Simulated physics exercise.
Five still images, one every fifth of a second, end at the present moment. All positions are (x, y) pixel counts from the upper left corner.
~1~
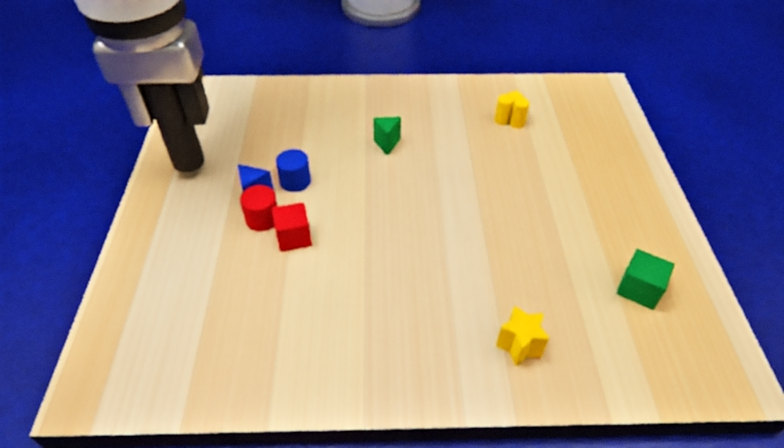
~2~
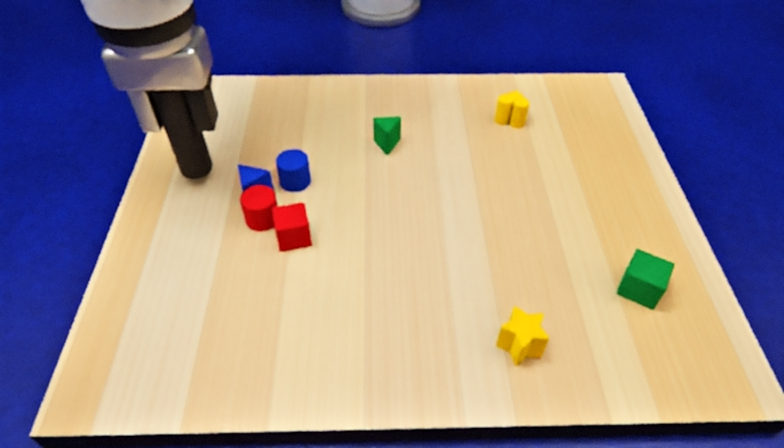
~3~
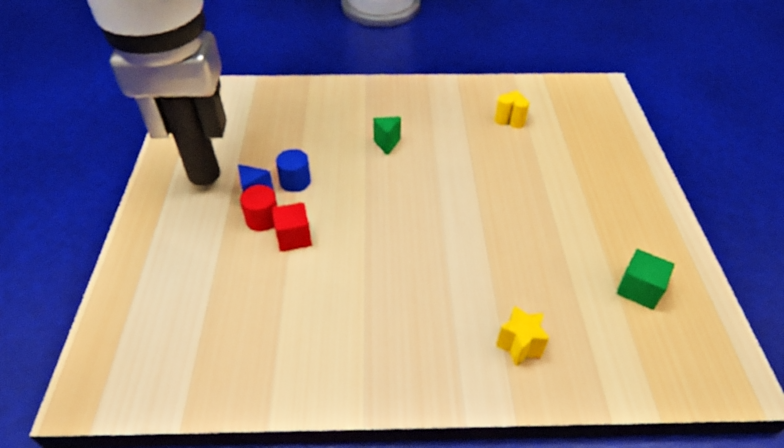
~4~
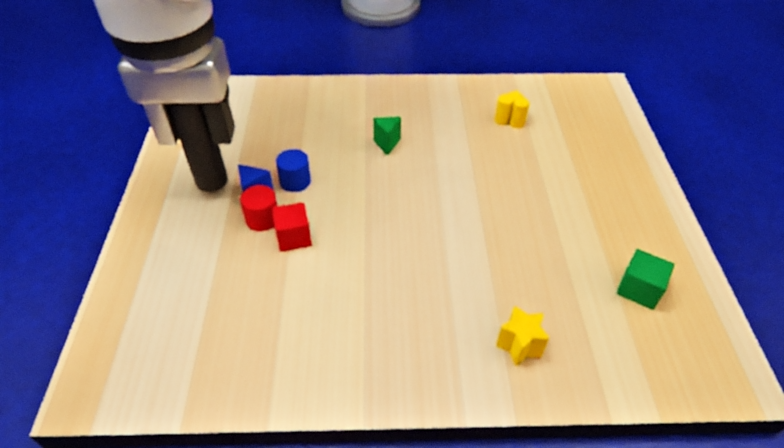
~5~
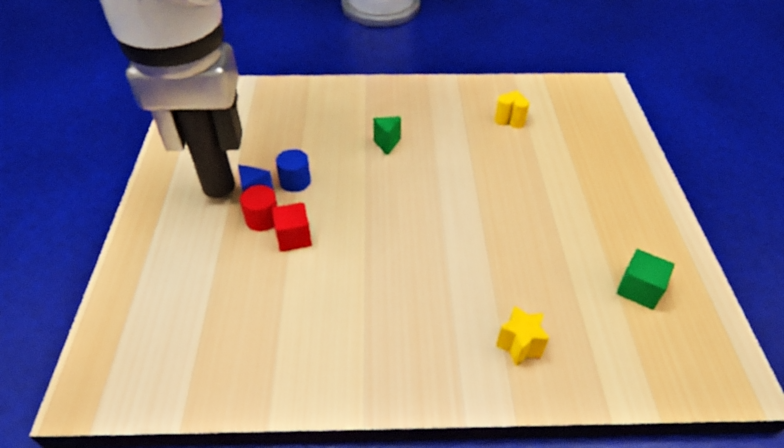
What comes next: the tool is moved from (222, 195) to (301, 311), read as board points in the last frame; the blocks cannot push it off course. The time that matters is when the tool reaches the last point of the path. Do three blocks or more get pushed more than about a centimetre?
That would be a no.
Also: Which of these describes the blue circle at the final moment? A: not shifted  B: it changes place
My pick is A.
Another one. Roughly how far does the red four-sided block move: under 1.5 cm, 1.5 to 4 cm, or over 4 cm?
Of the three bands, it's 1.5 to 4 cm.
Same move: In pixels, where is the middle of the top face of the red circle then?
In the picture, that point is around (281, 206).
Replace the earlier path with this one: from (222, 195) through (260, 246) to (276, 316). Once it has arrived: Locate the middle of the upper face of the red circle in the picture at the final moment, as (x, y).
It will end up at (285, 206).
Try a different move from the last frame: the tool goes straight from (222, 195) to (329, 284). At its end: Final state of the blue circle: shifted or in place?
From what I can tell, it will keep its place.
On the path given first. One third of the way, tool at (244, 223); red circle at (276, 204); red four-sided block at (304, 218), turned 30° clockwise.
Two thirds of the way, tool at (270, 262); red circle at (281, 206); red four-sided block at (311, 218), turned 50° clockwise.
At the end, tool at (300, 305); blue triangle in place; red circle at (281, 206); red four-sided block at (311, 218), turned 50° clockwise; blue circle in place.
